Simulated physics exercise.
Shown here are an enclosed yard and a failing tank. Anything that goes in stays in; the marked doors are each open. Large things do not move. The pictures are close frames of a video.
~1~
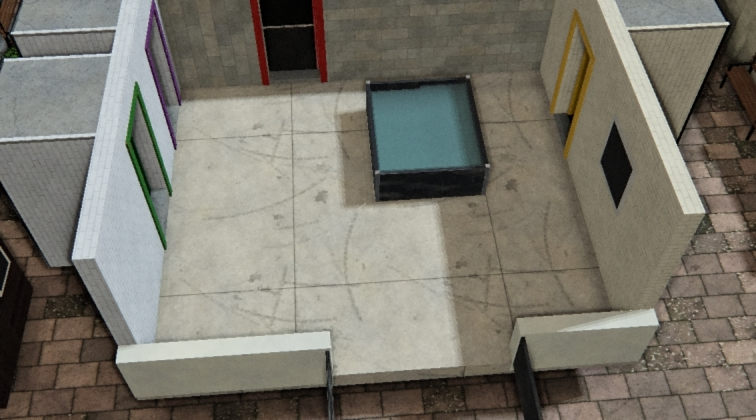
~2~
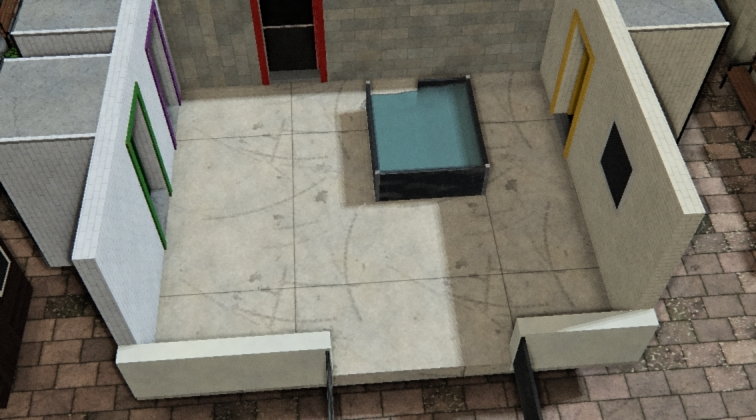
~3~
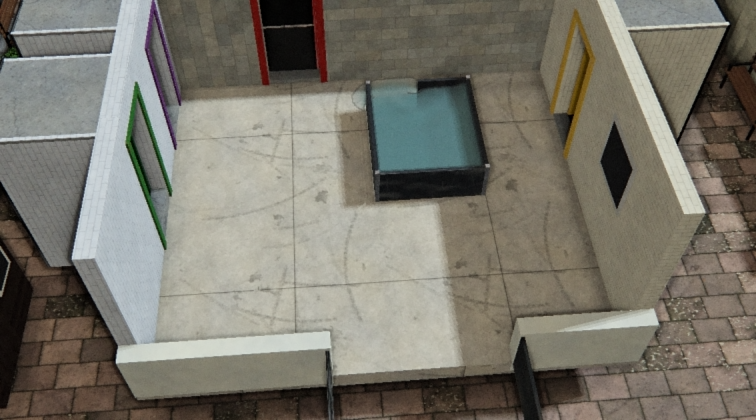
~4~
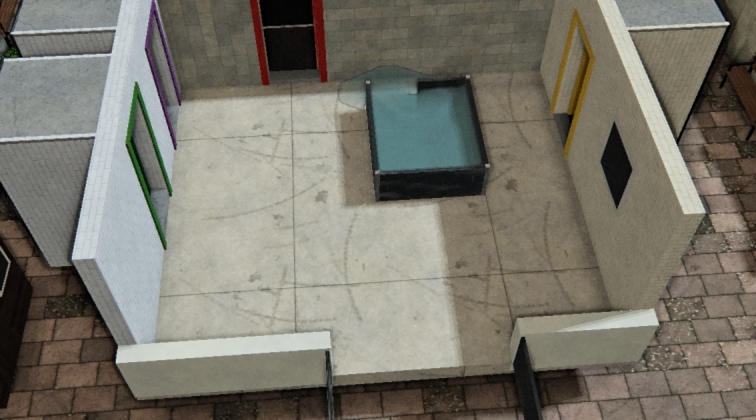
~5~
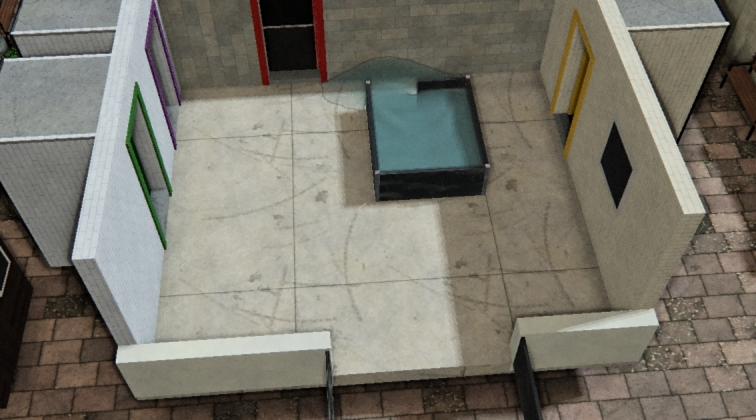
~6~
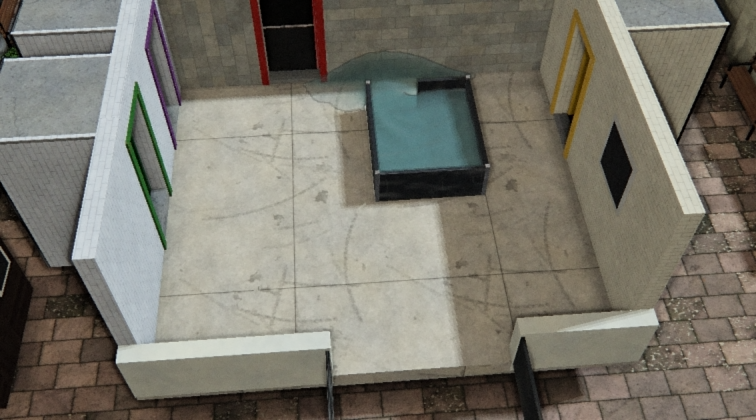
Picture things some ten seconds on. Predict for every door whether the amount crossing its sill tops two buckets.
My prediction: I expect the green door to stay within two buckets; I expect the purple door to go over the limit; I expect the yellow door to go over the limit; I expect the red door to stay within two buckets.
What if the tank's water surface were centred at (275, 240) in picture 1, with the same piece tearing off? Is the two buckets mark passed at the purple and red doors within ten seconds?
I'd say the purple one runs past the limit and the red one runs past the limit.
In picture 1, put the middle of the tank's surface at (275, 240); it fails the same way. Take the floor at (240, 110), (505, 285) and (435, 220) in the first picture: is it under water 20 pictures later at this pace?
Points in order: Inundated; not reached; not reached.
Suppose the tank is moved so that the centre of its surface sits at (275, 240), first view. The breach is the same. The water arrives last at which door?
It would be the yellow door.
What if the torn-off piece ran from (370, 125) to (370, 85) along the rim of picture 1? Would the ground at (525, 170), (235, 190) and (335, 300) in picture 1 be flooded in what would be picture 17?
Log: Point 1 unreached; point 2 inundated; point 3 unreached.
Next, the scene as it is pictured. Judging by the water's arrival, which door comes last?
The green one.
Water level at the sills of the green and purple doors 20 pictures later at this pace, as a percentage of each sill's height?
In order: Roughly 30 % and 290 %.
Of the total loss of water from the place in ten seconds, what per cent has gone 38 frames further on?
By my reckoning, 60 %.
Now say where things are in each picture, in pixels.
The first picture shows the open tank at (425, 127) is whole and still.
In the second picture, the front is at a hidden place, out from the gap on the open tank's far side.
In the third picture, the front is at a hidden place, out from the gap on the open tank's far side.
In the fourth picture, water pours out on the open tank's far side and has run to (347, 82).
In the fifth picture, water pours out on the open tank's far side and has run to (326, 83).
In the sixth picture, the front is at (472, 75), out from the gap on the open tank's far side.
A moment on, water covers 15 % of the floor; the green door not reached, the purple door not reached, the yellow door not reached, the red door wet at the sill, nothing in.
Next, water covers 30 % of the floor; the green door not reached, the purple door under two buckets in, the yellow door under two buckets in, the red door under two buckets in.
Then, water covers 40 % of the floor; the green door wet at the sill, nothing in, the purple door far over two buckets in, the yellow door over two buckets in, the red door under two buckets in.
Later, water covers 70 % of the floor; the green door wet at the sill, nothing in, the purple door far over two buckets in, the yellow door over two buckets in, the red door under two buckets in.
In the end, water covers 85 % of the floor; the green door wet at the sill, nothing in, the purple door far over two buckets in, the yellow door far over two buckets in, the red door under two buckets in.
